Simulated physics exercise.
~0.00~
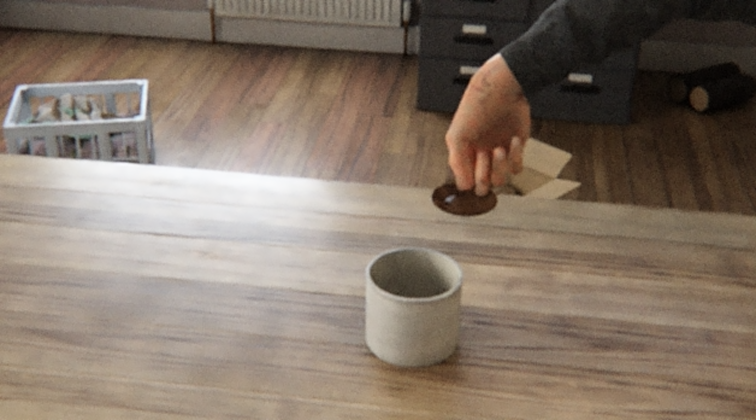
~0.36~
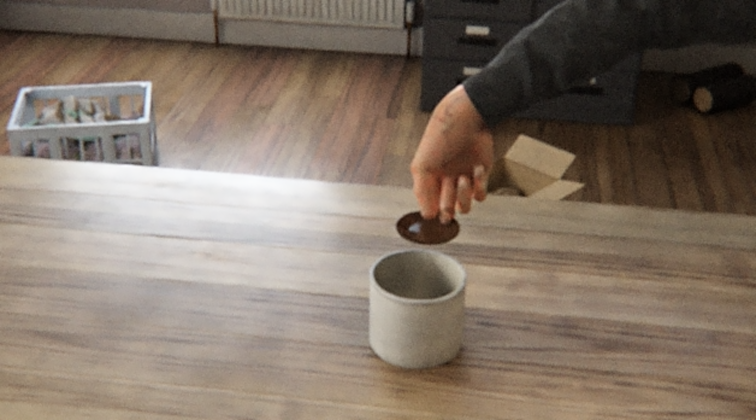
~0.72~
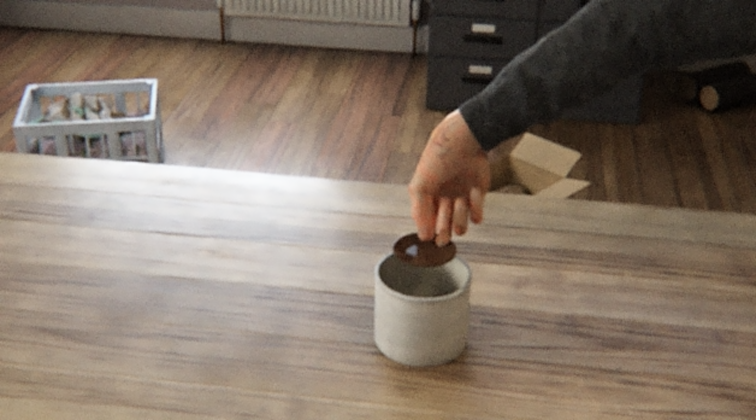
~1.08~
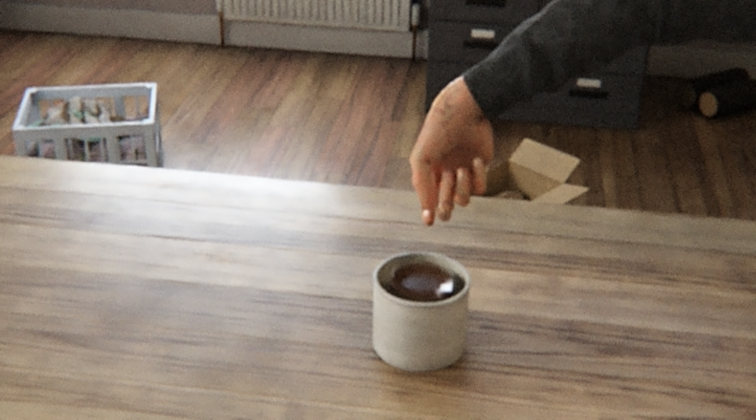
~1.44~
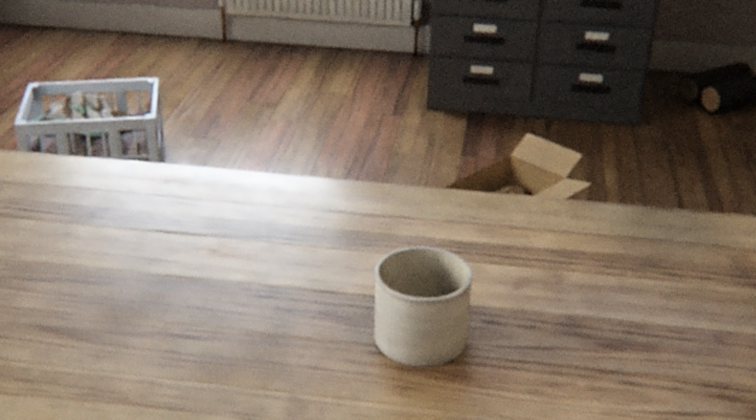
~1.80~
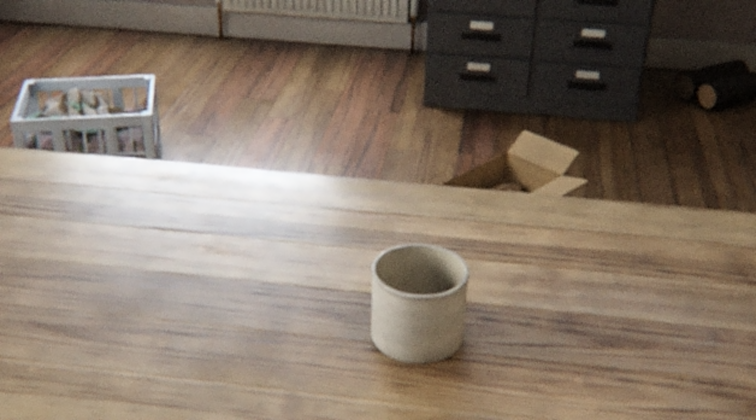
A brown saucer is lowered by a hand over a cup, released, and drops inside.
